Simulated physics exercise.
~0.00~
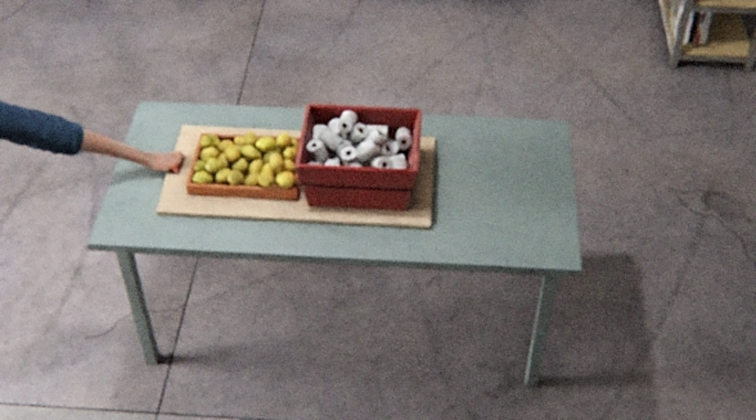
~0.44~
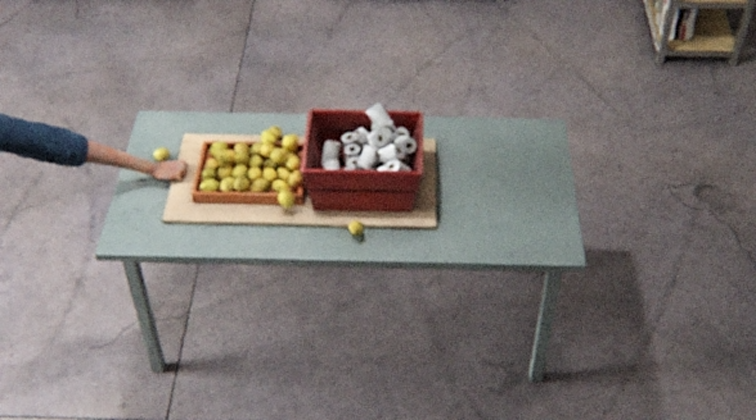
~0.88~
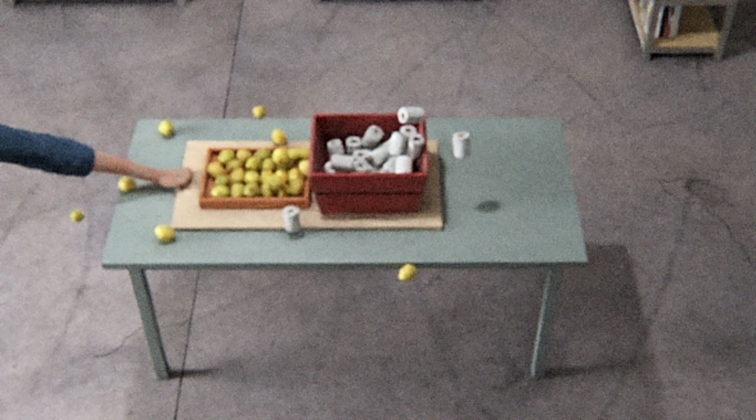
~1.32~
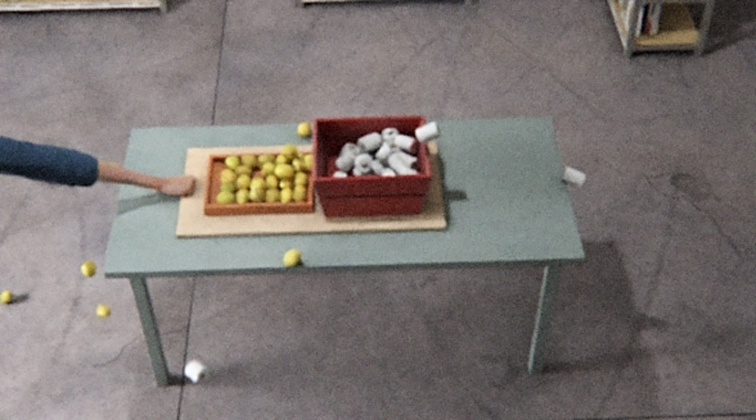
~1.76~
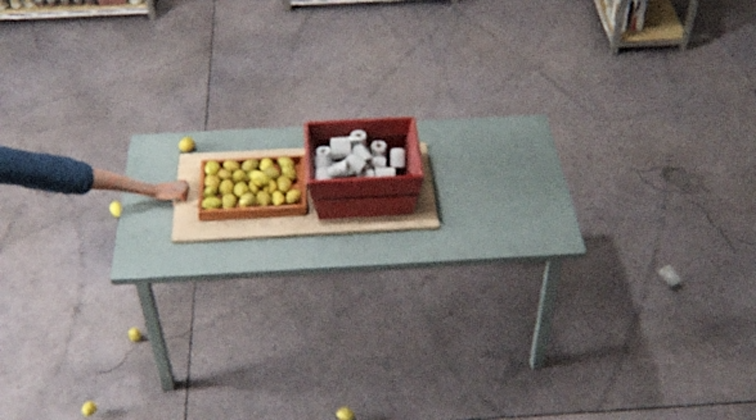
A hand at the end of a blue sleeve grips the left edge of a pale wooden board on a grey-green table, seen from above in a grey concrete-floored room with shelves at the edges. On the board sit an orange crate of yellow lemons and, to its right, a taller red crate of white paper rolls. As the board shifts slightly, lemons spill onto the table. Then two rolls fly out, and more lemons scatter and drop. Finally, both crates remain mostly full, with lemons and a roll on the floor.
